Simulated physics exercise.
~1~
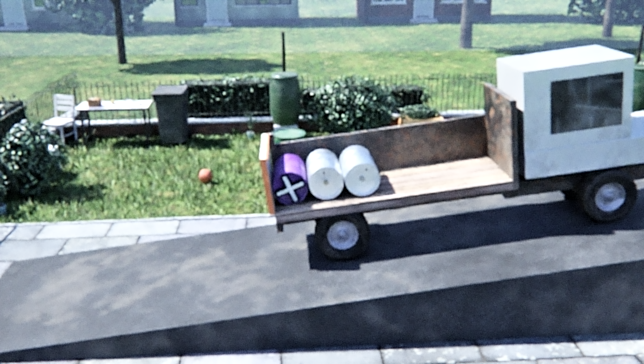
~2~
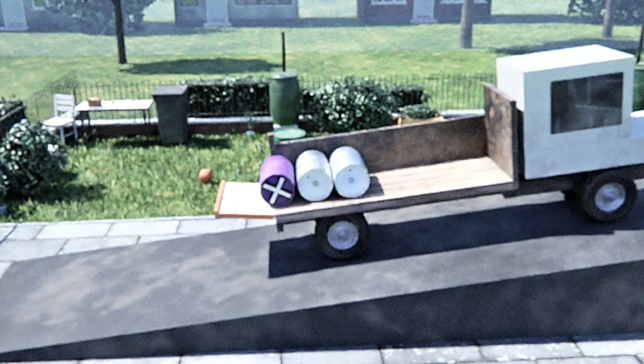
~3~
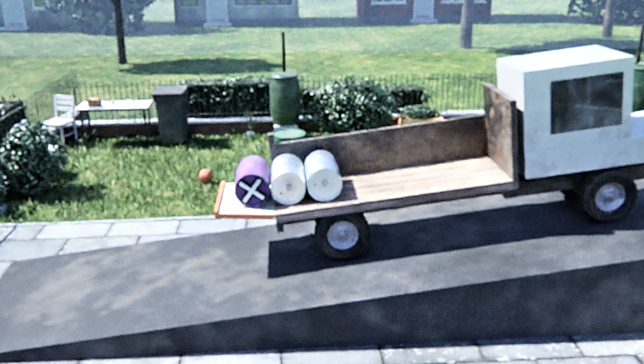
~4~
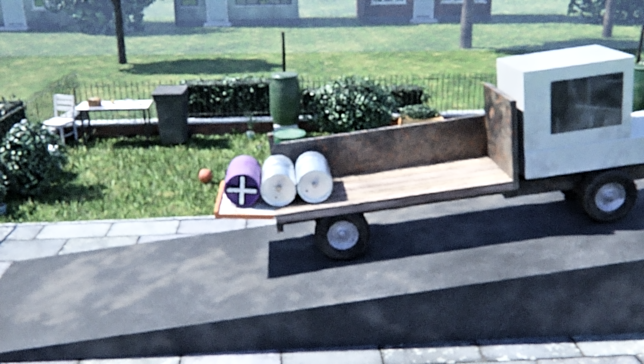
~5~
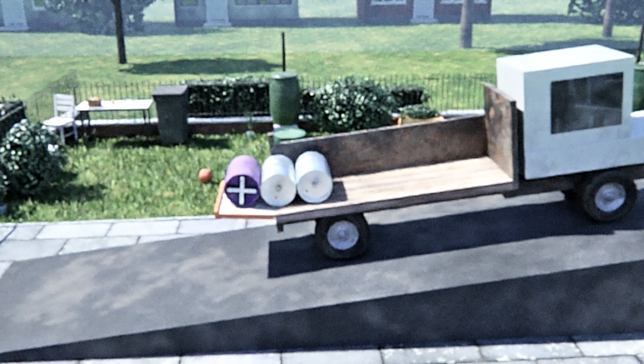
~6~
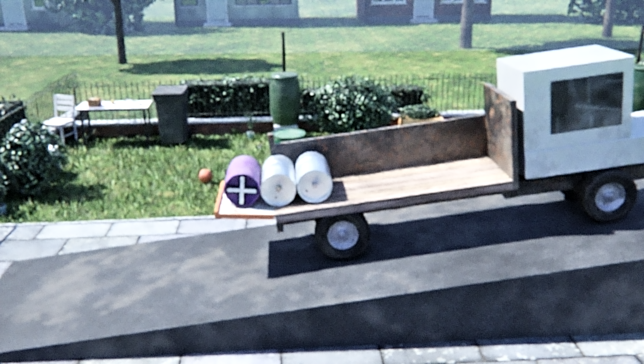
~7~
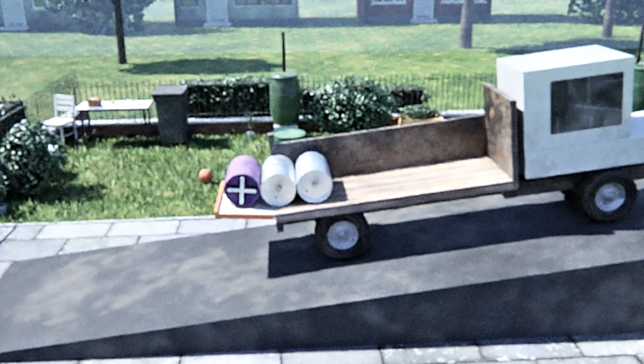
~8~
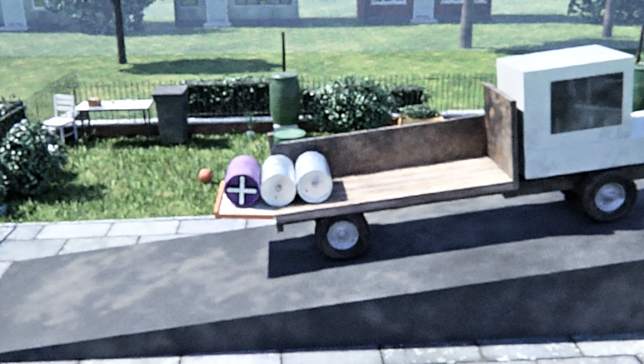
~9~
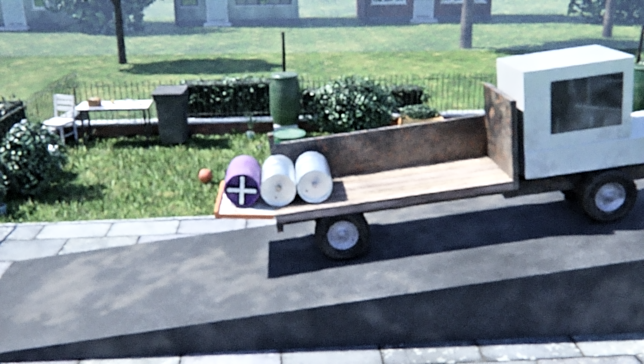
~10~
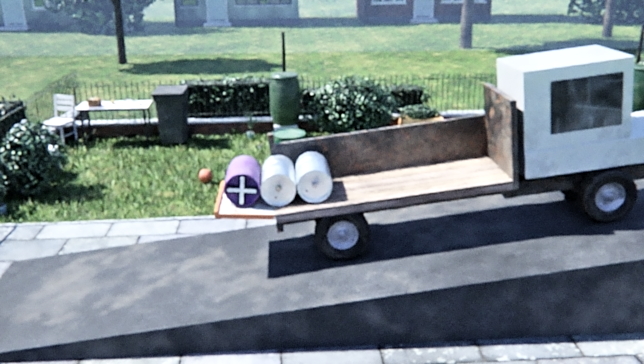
A flatbed truck with a white cab stands on a sloping road, its tail pointing downhill to the left, seen from the side in front of a grassy garden with hedges, a table and a chair. At the rear of its wooden bed, a purple barrel marked with a white cross sits beside two white ones against the closed tailgate. The tailgate drops open to the left, and the three barrels roll after it. The purple one rolls onto the lowered gate and stops near its outer edge, with the white pair resting close behind, all still aboard.
